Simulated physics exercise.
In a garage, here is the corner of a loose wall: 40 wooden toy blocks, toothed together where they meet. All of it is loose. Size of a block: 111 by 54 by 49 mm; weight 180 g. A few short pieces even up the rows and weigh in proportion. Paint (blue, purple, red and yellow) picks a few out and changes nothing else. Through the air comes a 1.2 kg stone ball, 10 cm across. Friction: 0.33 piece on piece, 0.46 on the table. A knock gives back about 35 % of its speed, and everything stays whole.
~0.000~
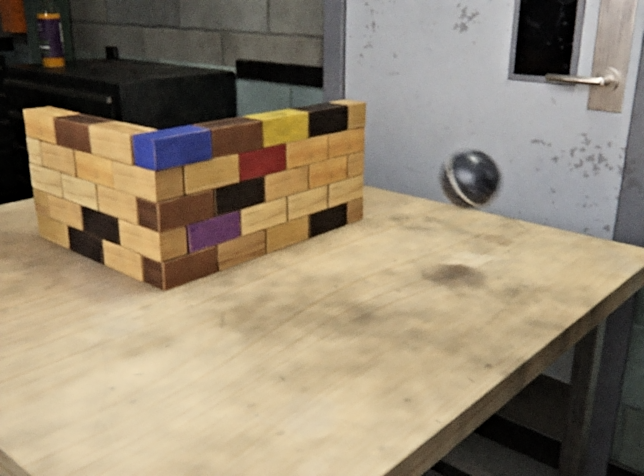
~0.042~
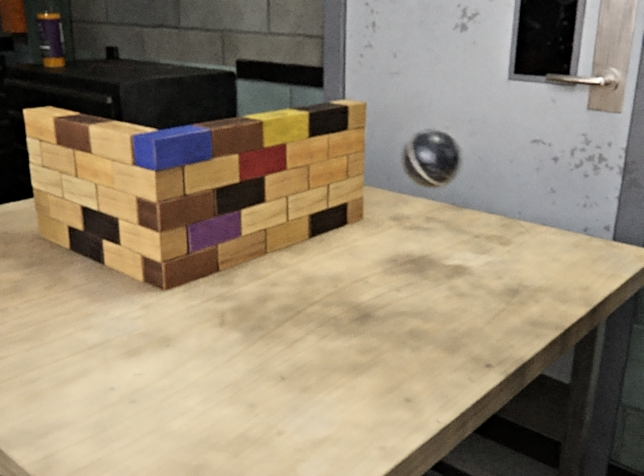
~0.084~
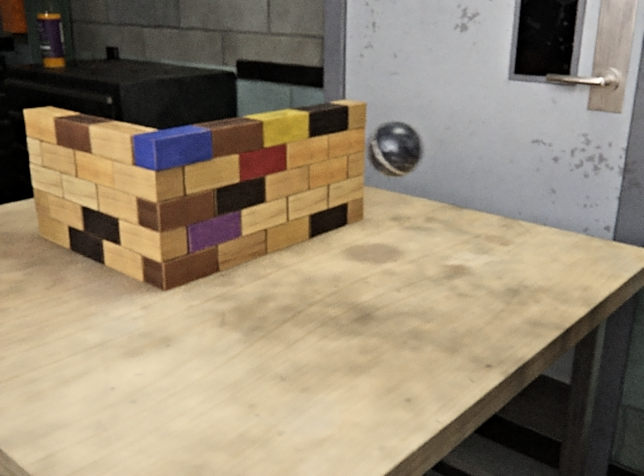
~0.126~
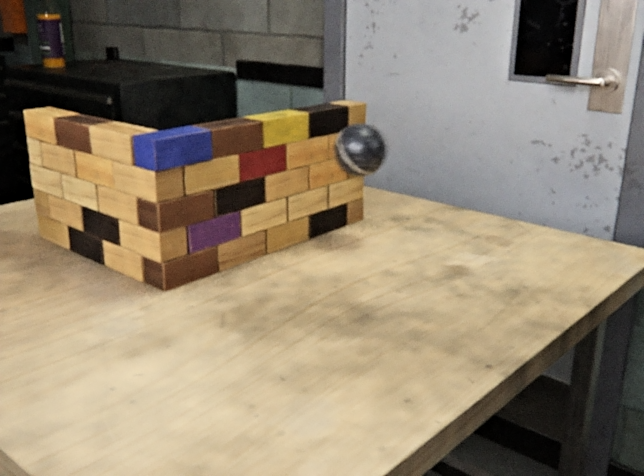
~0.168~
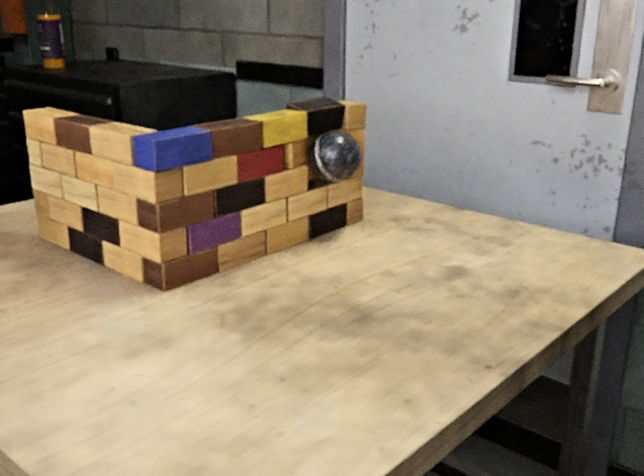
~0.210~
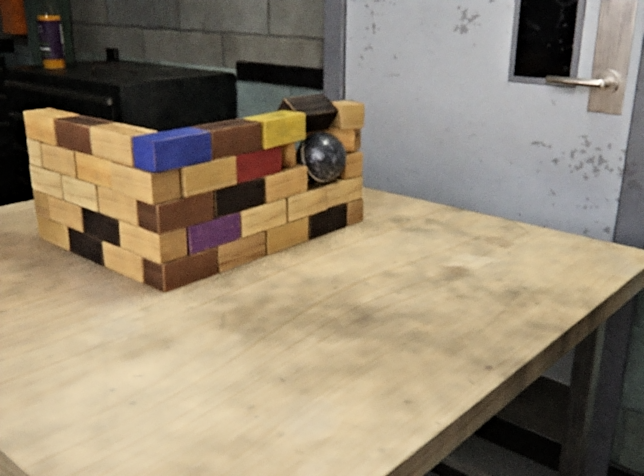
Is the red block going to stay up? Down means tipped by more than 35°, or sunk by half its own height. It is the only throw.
In the end the red block holds its level.
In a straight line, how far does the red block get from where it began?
Roughly 1 cm away.
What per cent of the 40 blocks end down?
Roughly 20 per cent of them.
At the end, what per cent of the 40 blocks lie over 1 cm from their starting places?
20 per cent.
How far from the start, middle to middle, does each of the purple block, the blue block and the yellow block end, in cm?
About: Purple 0, blue 0, yellow 28.
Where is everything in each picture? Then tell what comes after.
In the first picture (each place is the centre of the face we see best), ball (471, 180) 26 cm from contact, 2.0 m/s; red block (264, 163); purple block (216, 231); yellow block (287, 130); all as stacked.
Ball (431, 159) 18 cm from contact, 1.9 m/s; red block (264, 163), in the second picture.
Ball (395, 149) 10 cm from contact, 1.8 m/s; red block (264, 163), in the third picture.
Ball (361, 150) 26 mm from contact, 1.9 m/s; red block (264, 163), in the fourth picture.
Ball (335, 157) after contact, 1.2 m/s; red block (261, 164) moved 5 mm; steepest lean 11°, the block at (325, 120); 5 have shifted, in the fifth picture.
Ball (321, 158) after contact, 0.8 m/s; red block (261, 164) moved 7 mm; yellow block (286, 131); blue block (184, 152); steepest lean 35°, the block at (315, 123); 1 of the 40 blocks down, 10 disturbed in all, in the sixth picture.
By 0.28 s, ball still moving; 2 of the 40 blocks down; red block moved 7 mm; yellow block moved 14 mm.
By 0.40 s, ball still moving; 6 of the 40 blocks down; red block moved 7 mm; yellow block tilted 36°.
By 0.58 s, ball still moving; 7 of the 40 blocks down; red block moved 7 mm; yellow block on its side.
By 0.86 s, ball still moving; 7 of the 40 blocks down; red block moved 7 mm; yellow block 19 cm lower.
When it is over (1.5 s), ball rolling away; 7 of the 40 blocks down; red block moved 7 mm; blue block unmoved; yellow block 20 cm lower. In pixels of the last frame, middles, red block near (249, 162), blue block near (173, 149).
